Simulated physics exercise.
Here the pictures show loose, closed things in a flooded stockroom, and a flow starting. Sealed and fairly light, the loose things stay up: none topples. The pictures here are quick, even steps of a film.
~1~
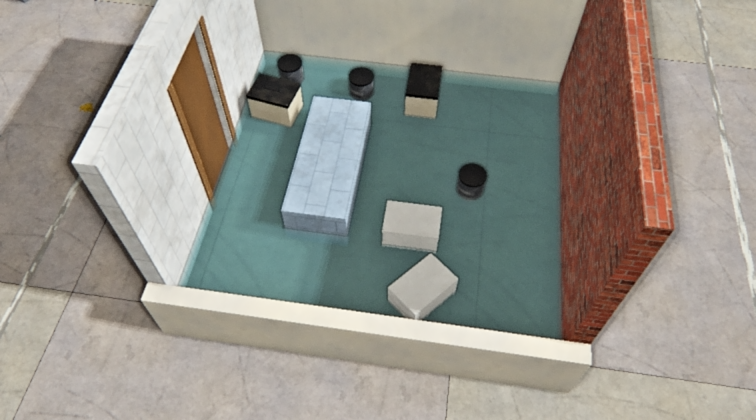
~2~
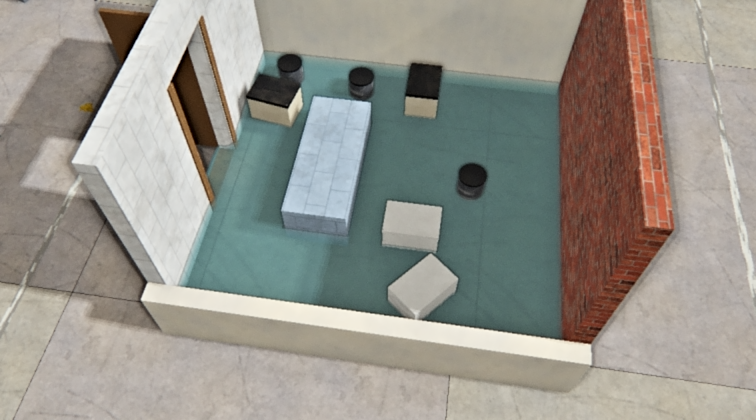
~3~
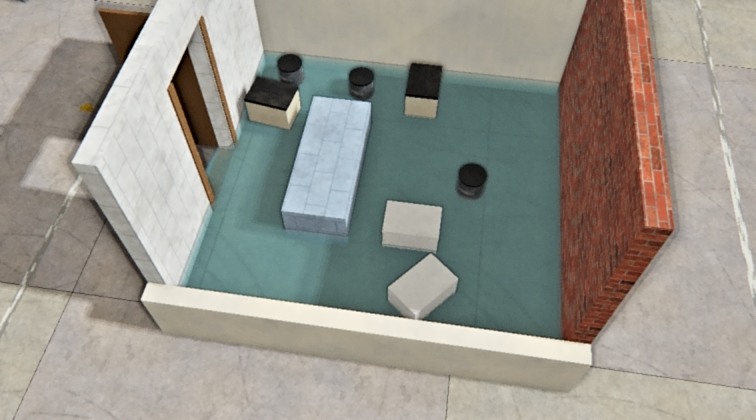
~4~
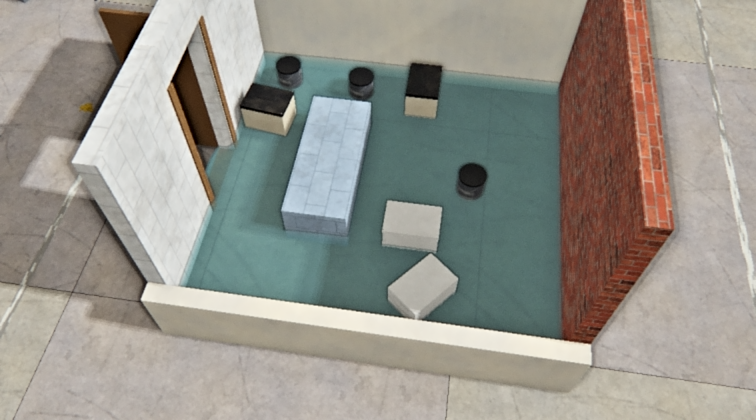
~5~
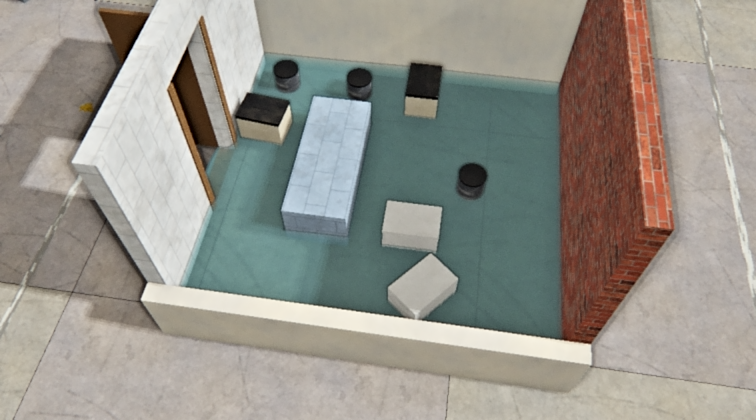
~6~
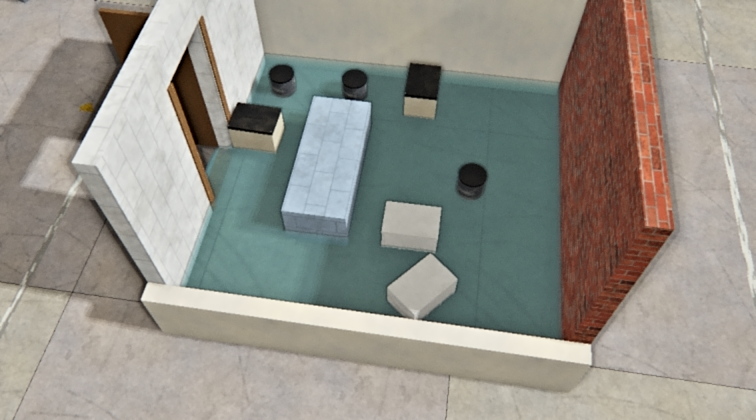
In the video, a brown door in the left wall of a flooded room swings outward, then a dark-topped box drifts a short way left and forward, followed by slight shifts of two round dark containers near the back.
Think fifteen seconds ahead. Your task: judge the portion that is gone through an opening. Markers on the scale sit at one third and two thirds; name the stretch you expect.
Well, what gets flushed out makes up a share in the middle third.
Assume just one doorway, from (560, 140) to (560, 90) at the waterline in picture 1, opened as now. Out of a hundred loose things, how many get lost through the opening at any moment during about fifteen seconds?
Roughly 40 in a hundred.
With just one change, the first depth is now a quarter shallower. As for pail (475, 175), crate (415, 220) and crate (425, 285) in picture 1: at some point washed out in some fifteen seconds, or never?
Held back, then held back, then held back.
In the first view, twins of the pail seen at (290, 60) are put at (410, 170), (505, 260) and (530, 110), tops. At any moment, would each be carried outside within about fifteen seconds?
Outcome for each, listed in order: Does not leave, does not leave, does not leave.
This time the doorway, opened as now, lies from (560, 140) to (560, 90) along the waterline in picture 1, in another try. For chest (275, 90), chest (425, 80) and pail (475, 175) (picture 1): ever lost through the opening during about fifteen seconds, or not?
First held back, then flushed away, then flushed away.
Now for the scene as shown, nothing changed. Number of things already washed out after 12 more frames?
That makes 2.
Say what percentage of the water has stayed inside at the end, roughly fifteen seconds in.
58 %.
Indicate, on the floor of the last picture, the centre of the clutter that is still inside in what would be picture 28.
On the floor of the last picture, roughly (333, 215).
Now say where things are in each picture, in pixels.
A chest at (273, 89), afloat; a pail at (290, 62) floats; 0 of 7 have shifted, in the first picture.
A chest at (273, 90), afloat; a pail at (290, 62), afloat; 0 of 7 have shifted, in the second picture.
A chest at (271, 92) floats, close to its start; a pail at (290, 63) floats; 0 of 7 have shifted, in the third picture.
A chest at (267, 98), afloat, close to its start; a pail at (288, 65), afloat; 1 of 7 have shifted, in the fourth picture.
A chest at (262, 108) floats, close to its start; a pail at (286, 68) floats, close to its start; 2 of 7 have shifted, in the fifth picture.
A chest at (254, 117), afloat, a stride from its start; a pail at (281, 73), afloat, close to its start; 3 of 7 have shifted, in the sixth picture.
A moment on, 0 of 7 are out; 7 afloat.
Next, 2 of 7 are out; 5 afloat.
Later, 3 of 7 are out; 4 afloat.
In the end, 4 of 7 are out; 3 afloat.
